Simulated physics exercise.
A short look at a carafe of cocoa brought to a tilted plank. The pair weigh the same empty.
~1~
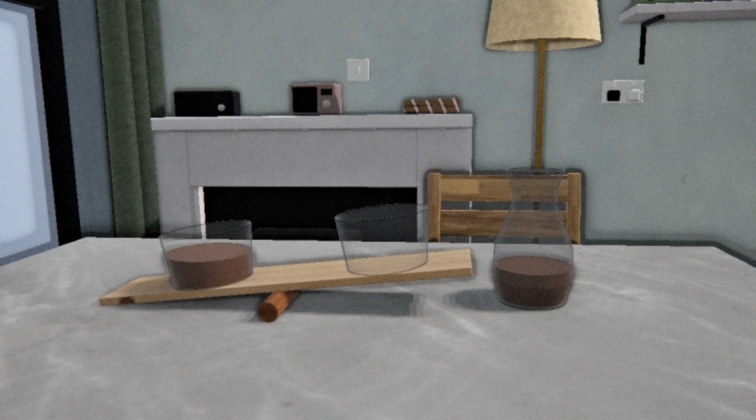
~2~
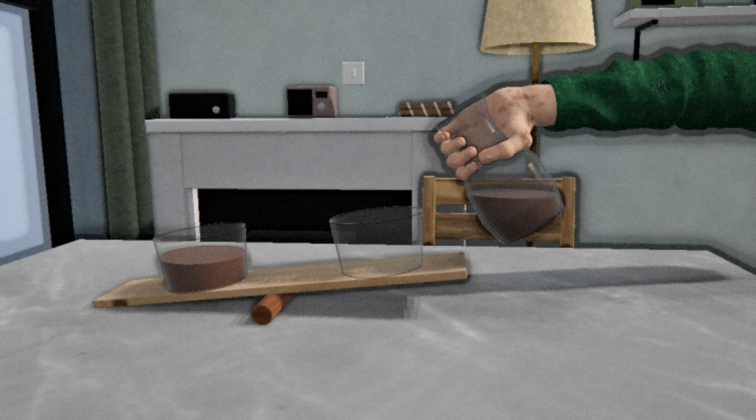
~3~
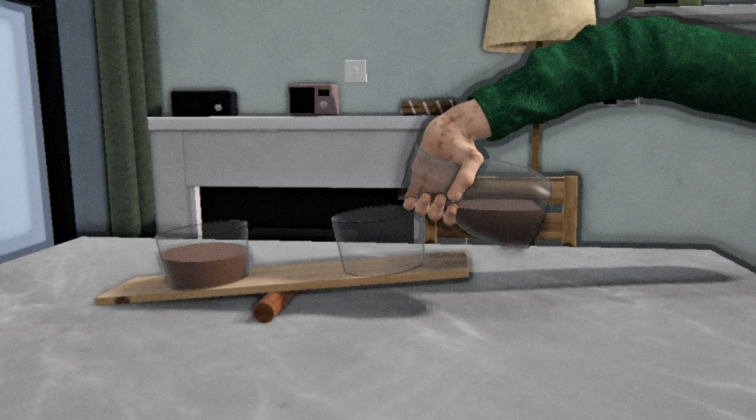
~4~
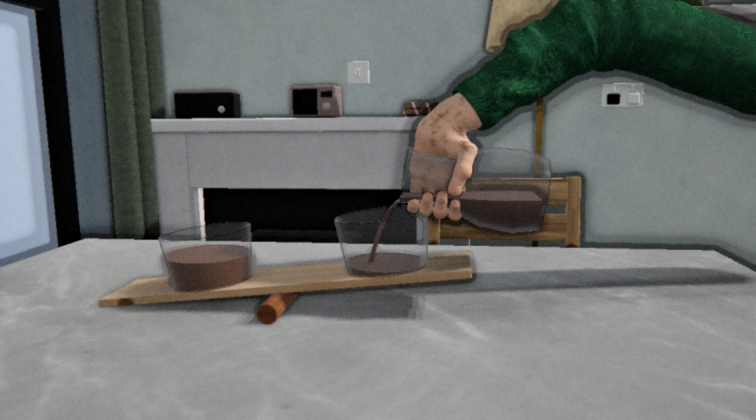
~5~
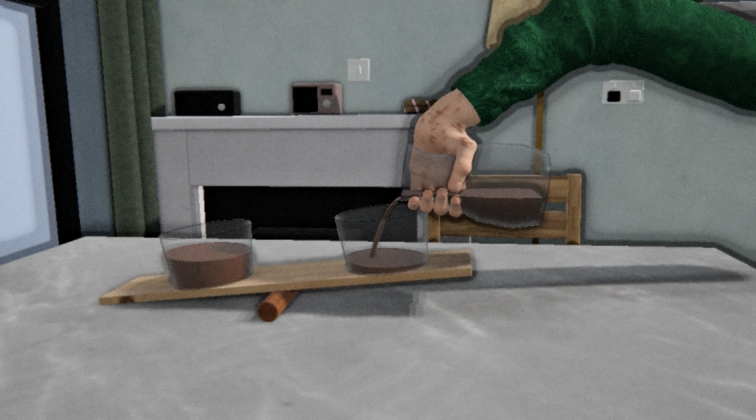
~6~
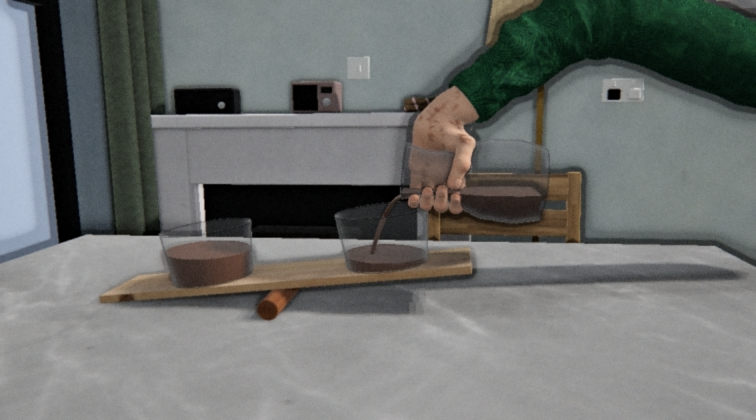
A hand in a green sleeve enters from the right above a grey marbled table, seen from the front in a room with a pale fireplace and a lamp. A wooden plank rests tilted on a reddish-brown roller, its lower left tub holding brown liquid, its raised right tub empty. The hand lifts and tips a glass carafe, pouring a thin brown stream into the right tub.
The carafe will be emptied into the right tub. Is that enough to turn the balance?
The plank goes down on that side.
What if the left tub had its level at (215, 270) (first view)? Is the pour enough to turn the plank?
In that case: Goes down there.
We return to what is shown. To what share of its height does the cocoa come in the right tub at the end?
Near 45 in a hundred.
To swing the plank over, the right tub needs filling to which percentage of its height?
Close to 35 %.
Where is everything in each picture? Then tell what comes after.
The first picture shows before the pour; carafe (533, 234) about a quarter full; right tub (384, 237) empty, raised; left tub (210, 254) about half full, on the low side.
In the second picture, the carafe is on its way; rolling pin (264, 313); right tub (379, 240) empty.
The third picture shows the cocoa nears the lip; carafe (470, 193) tipped 70° with all of its load; right tub (381, 238) empty.
The fourth picture shows pouring; rolling pin (269, 312); right tub nearly empty, surface at (387, 263); left tub about half full, surface at (209, 254).
The fifth picture shows pouring; carafe (471, 181) tipped 85° with about three quarters of its load; right tub (384, 237) nearly empty.
The sixth picture shows pouring; rolling pin (270, 308); right tub nearly empty, surface at (387, 254); left tub about half full, surface at (210, 250).
A moment on, the right tub is about a third full; the plank leans as before.
Further on, the right tub is about half full; the plank has swung over, and that end is down.
When it is over, the right tub is about half full; the plank has swung over, and that end is down.
